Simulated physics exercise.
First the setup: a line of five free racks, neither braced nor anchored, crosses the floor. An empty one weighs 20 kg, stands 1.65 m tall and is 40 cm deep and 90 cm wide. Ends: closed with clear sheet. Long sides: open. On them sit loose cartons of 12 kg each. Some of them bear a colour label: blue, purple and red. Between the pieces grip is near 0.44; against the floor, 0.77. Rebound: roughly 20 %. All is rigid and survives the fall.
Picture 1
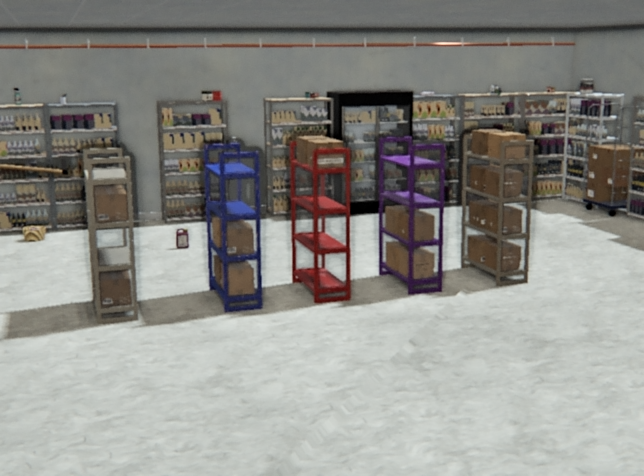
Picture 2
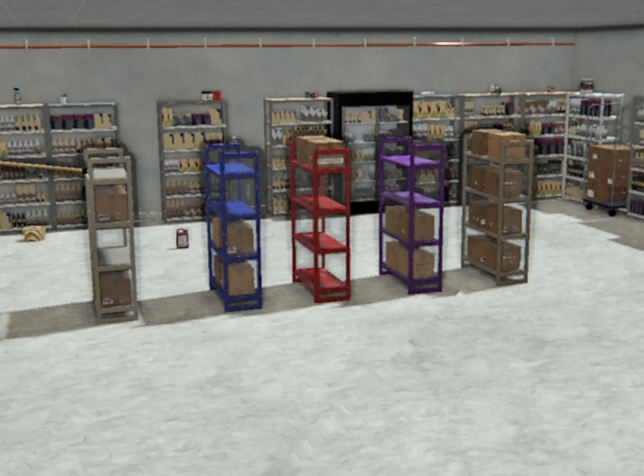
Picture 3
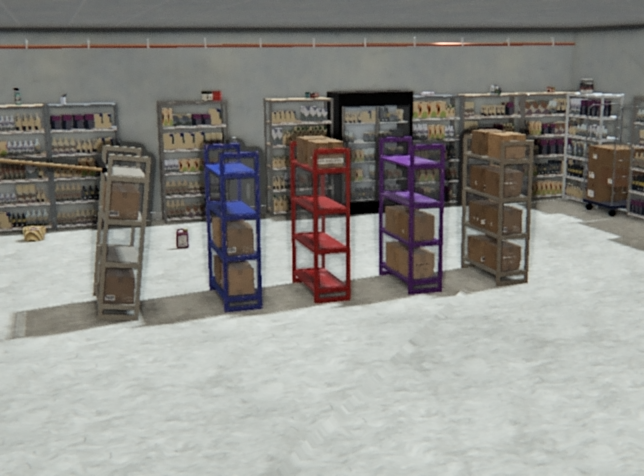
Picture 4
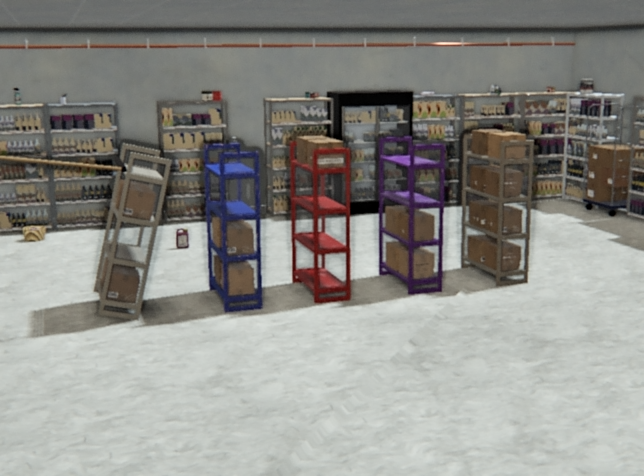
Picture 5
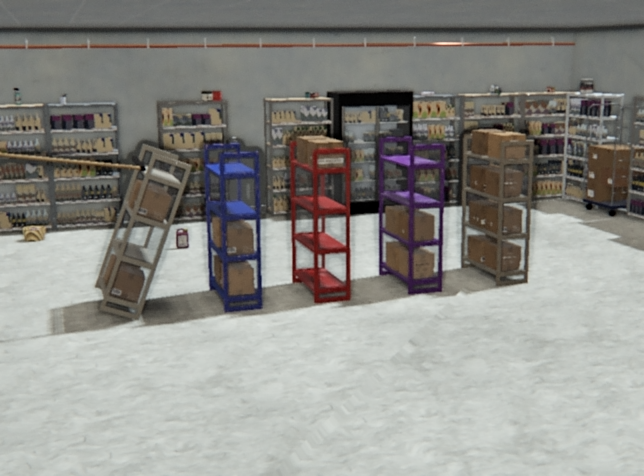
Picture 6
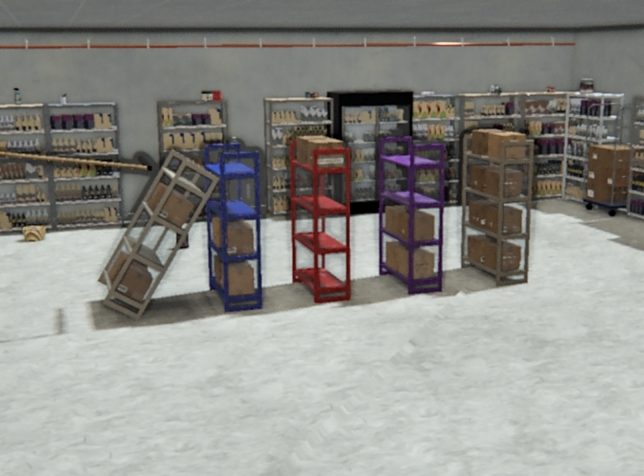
In the video, a long pole extends from the left against the top of a grey rack holding boxes, which tilts steadily rightward toward a blue rack, while the blue, red, purple and brown racks beside it stay still.
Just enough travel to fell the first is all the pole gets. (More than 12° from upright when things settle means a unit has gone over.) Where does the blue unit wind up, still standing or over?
Looks like it holds steady.
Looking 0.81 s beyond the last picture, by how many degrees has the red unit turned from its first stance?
Tilt from start: Approx. 0 degrees.
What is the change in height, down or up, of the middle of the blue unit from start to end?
I'd say it sits close to 0 centimetres lower by the end.
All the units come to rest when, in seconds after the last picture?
It all settles by about 1.5 s.
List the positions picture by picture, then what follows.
In the first picture (places mark the middle of the side facing us), pole end (64, 172) 18 cm from the first unit; blue unit (242, 233); red unit (332, 227); purple unit (427, 220); the rest undisturbed.
The second picture shows pole end (84, 171) pushing; blue unit (242, 233).
The third picture shows pole end (104, 170) pushing; blue unit (242, 233); the rest undisturbed.
The fourth picture shows pole end (123, 170) pushing; blue unit (242, 233); the rest undisturbed.
The fifth picture shows pole end (143, 169) pushing; blue unit (242, 233); the rest undisturbed.
The sixth picture shows pole end (149, 168) stopped; blue unit (242, 233); red unit (332, 227); purple unit (427, 220); the rest undisturbed.
Then, 0.09 s after the last picture, 0 cartons spilt or dropped; none of the 4 other units over; blue unit unmoved.
Then, 0.27 s after the last picture, 2 cartons spilt or dropped; none of the 4 other units over; blue unit unmoved.
At rest, 2 cartons spilt or dropped; none of the 4 other units over; blue unit unmoved; red unit unmoved; purple unit unmoved. Four left standing. As the last picture would show them, middles, blue unit near (232, 225), red unit near (320, 219).
